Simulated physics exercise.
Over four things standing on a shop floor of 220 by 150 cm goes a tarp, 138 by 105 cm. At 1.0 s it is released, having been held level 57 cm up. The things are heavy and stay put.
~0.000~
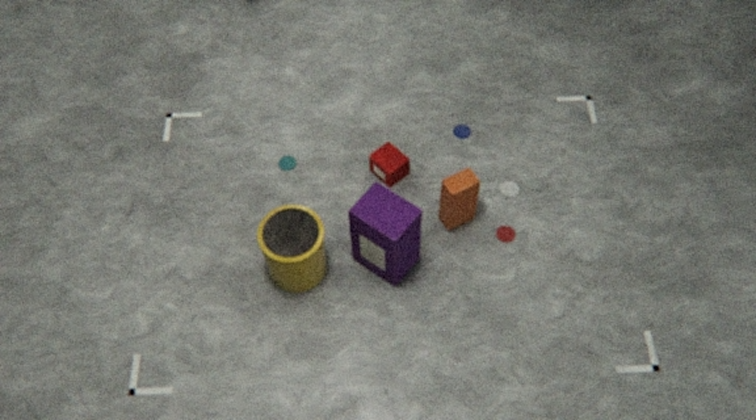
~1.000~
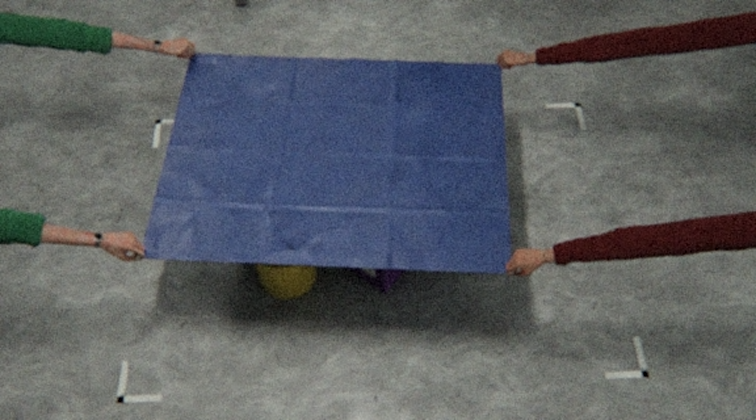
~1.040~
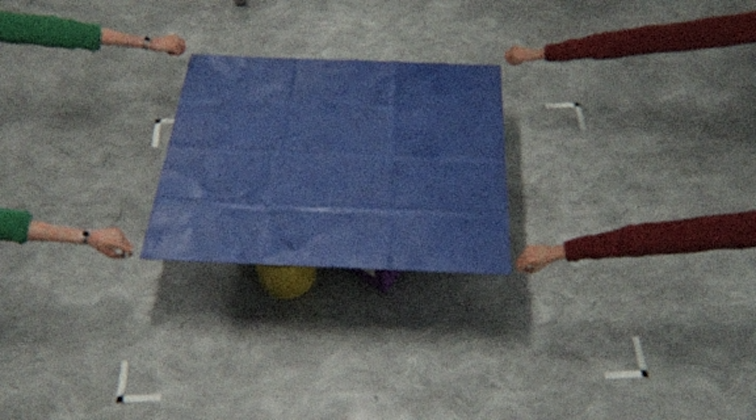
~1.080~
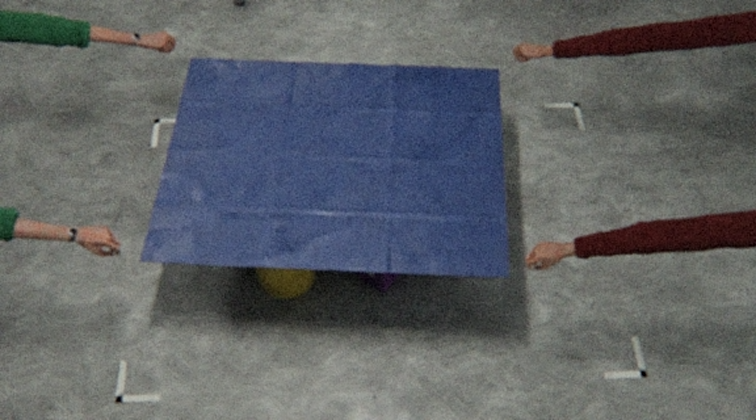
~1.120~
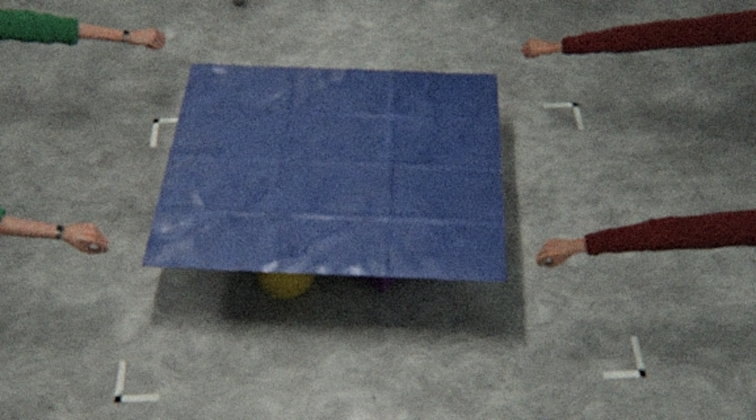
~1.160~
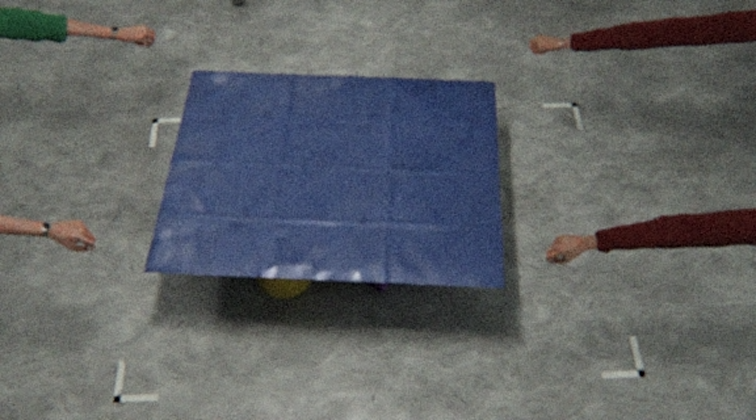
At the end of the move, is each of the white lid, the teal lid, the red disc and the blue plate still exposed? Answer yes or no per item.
Is the white lid exposed? Yes. Is the teal lid exposed? No. Is the red disc exposed? Yes. Is the blue plate exposed? Yes.
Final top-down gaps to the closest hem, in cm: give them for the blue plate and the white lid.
First: Approx. 14 cm; second: Approx. 12 cm.
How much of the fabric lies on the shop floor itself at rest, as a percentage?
Resting contact share: Approx. 15 percent.
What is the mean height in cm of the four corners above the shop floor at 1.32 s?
The corners are on average some 18 cm above the surface.
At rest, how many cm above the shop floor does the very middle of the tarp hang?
The middle settles about 32 cm high.
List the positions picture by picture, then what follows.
The first frame shows shows, white lid (509, 189); teal lid (287, 163); red disc (506, 234); blue plate (462, 131); red box (389, 157), 12 cm tall; yellow pot (291, 232), 30 cm tall; purple box (385, 210), 41 cm tall; orange crate (461, 181), 31 cm tall.
The second frame shows shows, tarp corners (140, 258) (191, 54) (501, 64) (512, 274); highest point 57 cm, lowest 57 cm.
The third frame shows shows, tarp corners (140, 259) (191, 55); highest point 56 cm, lowest 56 cm.
The fourth frame shows shows, tarp corners (140, 262) (191, 58); highest point 54 cm, lowest 54 cm.
The fifth frame shows shows, tarp corners (142, 267) (192, 64); highest point 51 cm, lowest 50 cm.
The sixth frame shows shows, tarp corners (145, 273) (194, 72) (495, 83) (504, 289); highest point 46 cm, lowest 45 cm.
After 1.3 s, 0 % of it is down, spanning 142 by 113 cm, above teal lid.
After 1.5 s, 10 % of it is down, spanning 126 by 100 cm, above teal lid.
After 1.6 s, 10 % of it is down, spanning 127 by 101 cm, above teal lid.
After 1.8 s, 15 % of it is down, spanning 129 by 100 cm, above teal lid.
After 3.3 s, 15 % of it is down, spanning 129 by 98 cm, above teal lid.
